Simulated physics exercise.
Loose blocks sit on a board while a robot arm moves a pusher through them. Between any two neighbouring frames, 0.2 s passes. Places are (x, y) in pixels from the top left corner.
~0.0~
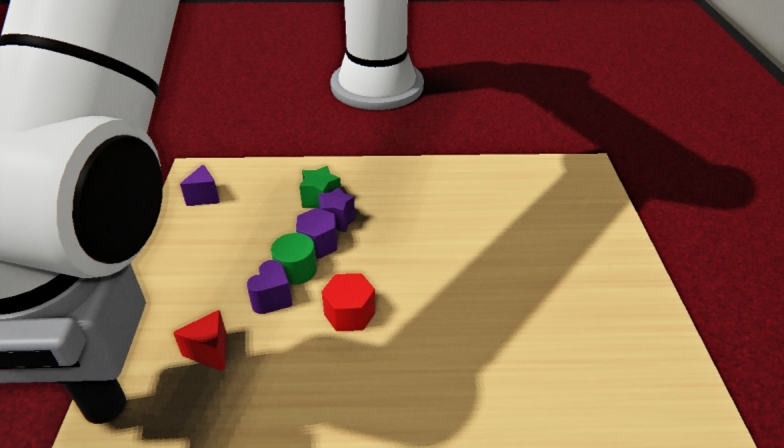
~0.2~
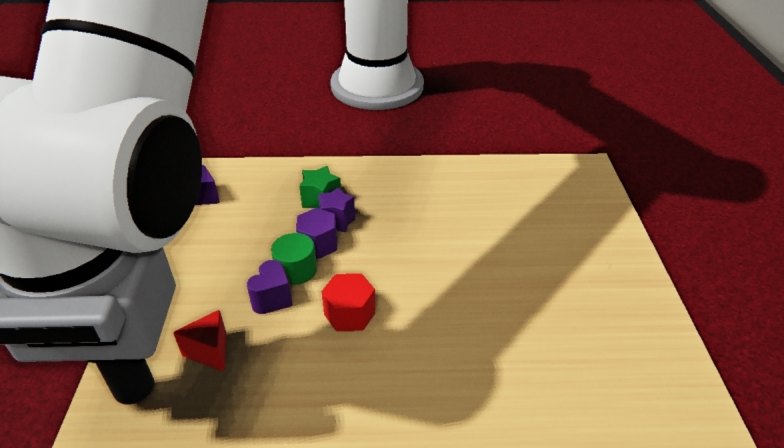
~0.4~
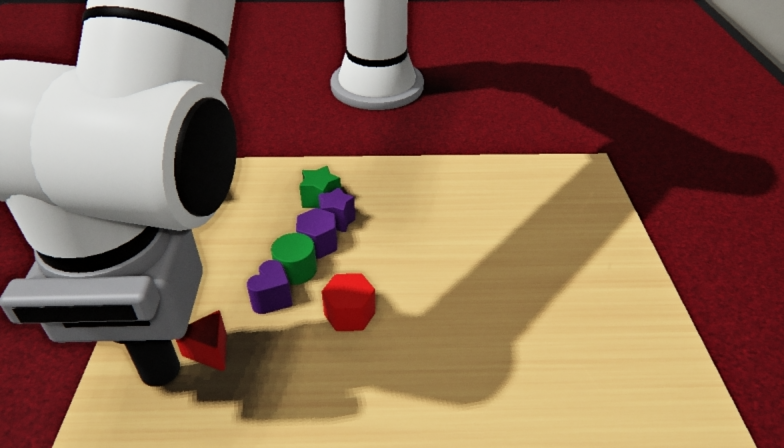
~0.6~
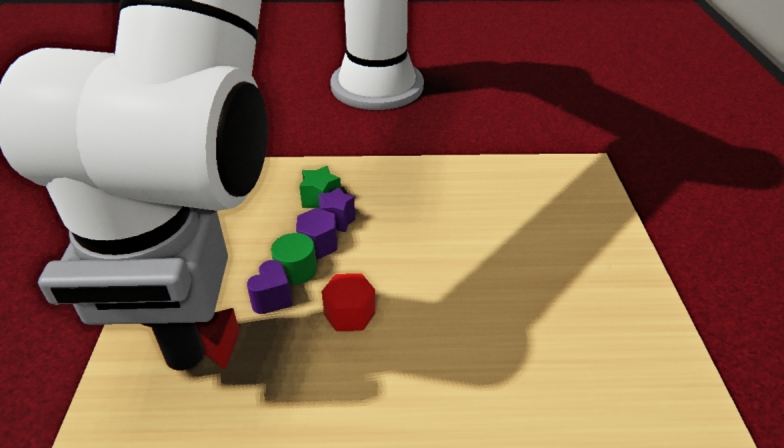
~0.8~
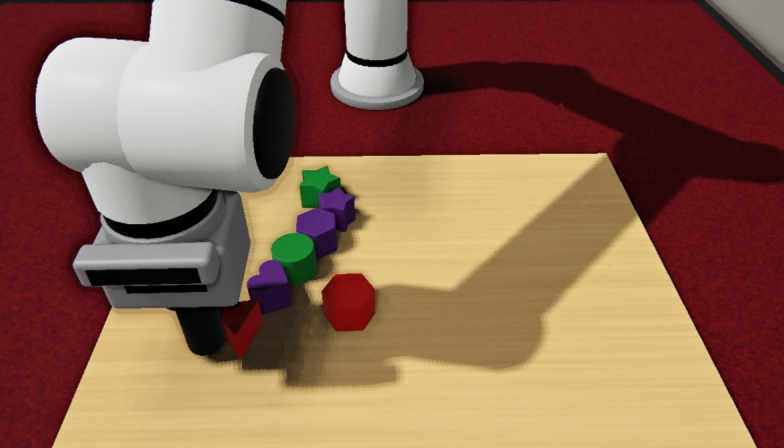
A white robot arm moved in from the left over a wooden board and nudged a red triangular block a little to the right, while the purple, green and other red blocks stayed still.
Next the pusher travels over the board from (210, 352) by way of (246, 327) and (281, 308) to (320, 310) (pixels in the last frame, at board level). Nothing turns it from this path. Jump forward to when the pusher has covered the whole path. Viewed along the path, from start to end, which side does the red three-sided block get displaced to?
It gets pushed right.
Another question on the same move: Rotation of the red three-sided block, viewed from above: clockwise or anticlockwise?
Looking down on the board, it turns clockwise.
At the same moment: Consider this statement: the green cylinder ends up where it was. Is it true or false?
That is false.
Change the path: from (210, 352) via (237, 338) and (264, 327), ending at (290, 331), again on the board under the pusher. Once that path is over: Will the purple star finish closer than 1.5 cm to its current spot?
Yes, that is how it ends up.
On the path given first. One third of the way, pusher at (244, 316); red three-sided block at (276, 298); purple heart at (273, 271), turned 20° anticlockwise; green cylinder at (294, 243).
Two thirds of the way, pusher at (281, 297); red three-sided block at (306, 297), turned 50° clockwise; purple heart at (292, 262), turned 90° anticlockwise; green cylinder at (292, 234); red hexagonal block at (358, 291), turned 15° anticlockwise.
At the end, pusher at (319, 299); red three-sided block at (328, 310), turned 95° clockwise; purple heart at (303, 260), turned 115° anticlockwise; green cylinder at (291, 233); red hexagonal block at (367, 293), turned 35° anticlockwise.
